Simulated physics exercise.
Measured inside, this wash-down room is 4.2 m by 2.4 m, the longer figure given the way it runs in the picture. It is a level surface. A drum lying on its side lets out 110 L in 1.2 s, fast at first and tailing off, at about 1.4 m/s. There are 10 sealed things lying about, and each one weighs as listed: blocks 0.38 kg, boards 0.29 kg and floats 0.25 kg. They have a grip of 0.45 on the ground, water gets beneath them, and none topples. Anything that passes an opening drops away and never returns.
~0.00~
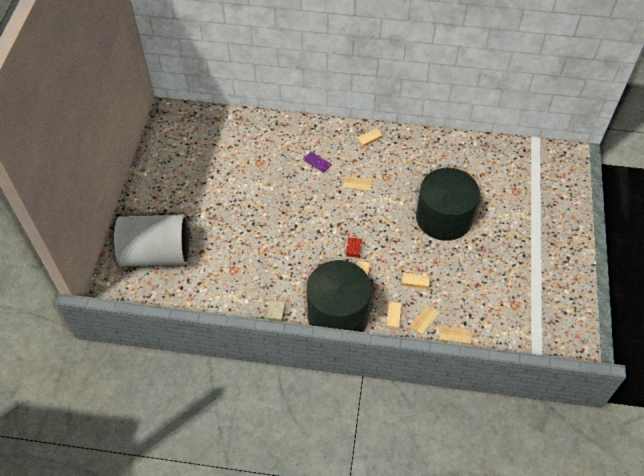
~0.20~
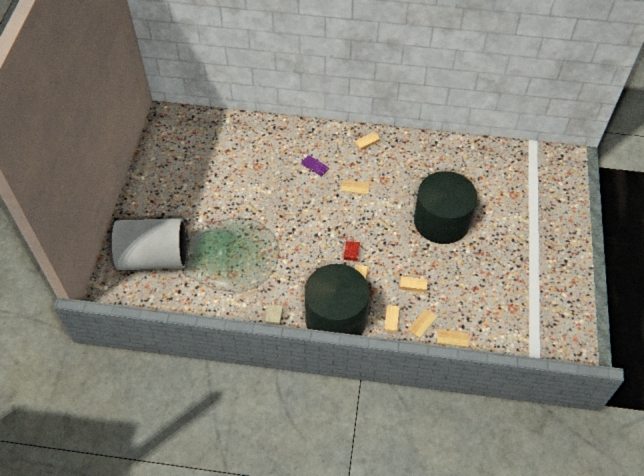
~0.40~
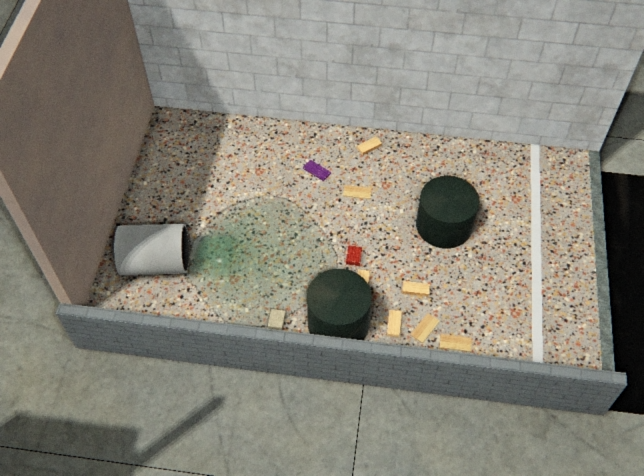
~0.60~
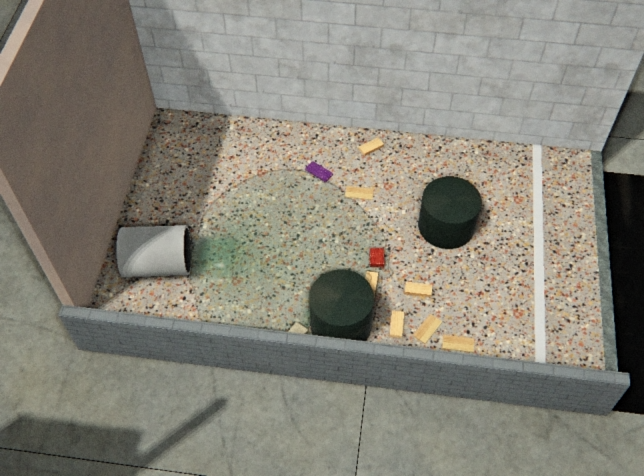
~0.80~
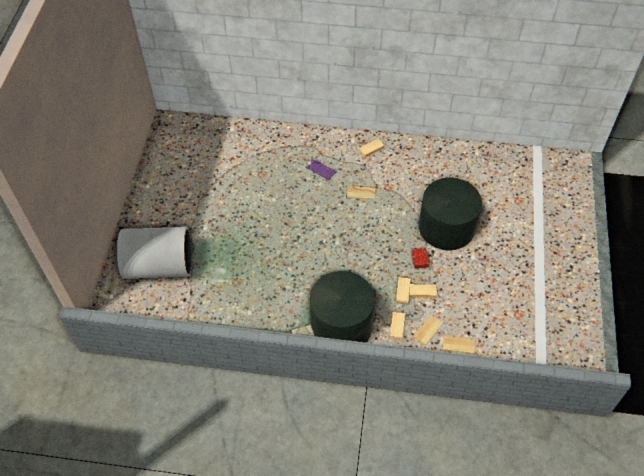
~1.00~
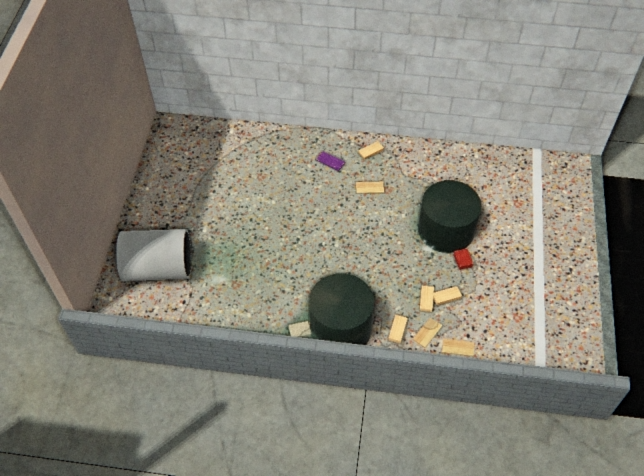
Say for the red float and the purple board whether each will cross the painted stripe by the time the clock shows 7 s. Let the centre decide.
Result: Red float: Beyond; purple board: Not beyond.
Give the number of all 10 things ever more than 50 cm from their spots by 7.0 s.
I count 7 of them.
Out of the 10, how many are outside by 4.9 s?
Count at that moment: 2.
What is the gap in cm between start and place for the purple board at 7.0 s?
Around 120 cm from where it started.
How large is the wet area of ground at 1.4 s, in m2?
Somewhere about 5.5 m2, give or take.
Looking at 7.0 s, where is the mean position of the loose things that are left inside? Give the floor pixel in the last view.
(467, 262).
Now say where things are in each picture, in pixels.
In the first frame, the red float at (354, 246), on the bottom; the purple board at (317, 161) rests on the ground; water covers 0.0 m2; 0 of 10 have shifted.
In the second frame, the red float at (352, 249) rests on the ground; the purple board at (315, 165), on the bottom; water covers 0.4 m2; 0 of 10 have shifted.
In the third frame, the red float at (354, 254) rests on the ground; the purple board at (317, 170) rests on the ground; water covers 1.2 m2; 0 of 10 have shifted.
In the fourth frame, the red float at (377, 256) rests on the ground, 18 cm from its start; the purple board at (319, 171), on the bottom; water covers 2.2 m2; 2 of 10 have shifted.
In the fifth frame, the red float at (421, 257), on the bottom, 54 cm from its start; the purple board at (322, 169) rests on the ground, 4 cm from its start; water covers 3.2 m2; 3 of 10 have shifted.
In the sixth frame, the red float at (464, 257) rests on the ground, 92 cm from its start; the purple board at (331, 161), afloat, 20 cm from its start; water covers 4.1 m2; 6 of 10 have shifted.
After 1.4 s the red float is near (535, 252), 1.5 m from its start, aground; the purple board is near (355, 133), 0.6 m from its start, afloat; 0 of 10 are over the mark; 4 afloat.
After 3.1 s the red float is near (597, 227), 2.1 m from its start, aground; the purple board is near (409, 140), 0.9 m from its start, afloat; 4 of 10 are over the mark; 3 afloat.
After 4.9 s the red float is near (608, 234), 2.2 m from its start, aground; the purple board is near (424, 149), 1.0 m from its start, afloat; 5 of 10 are over the mark; 1 afloat.
After 7.0 s the red float is near (608, 234), 2.2 m from its start, aground; the purple board is near (442, 157), 1.2 m from its start, aground; 5 of 10 are over the mark; 0 afloat.
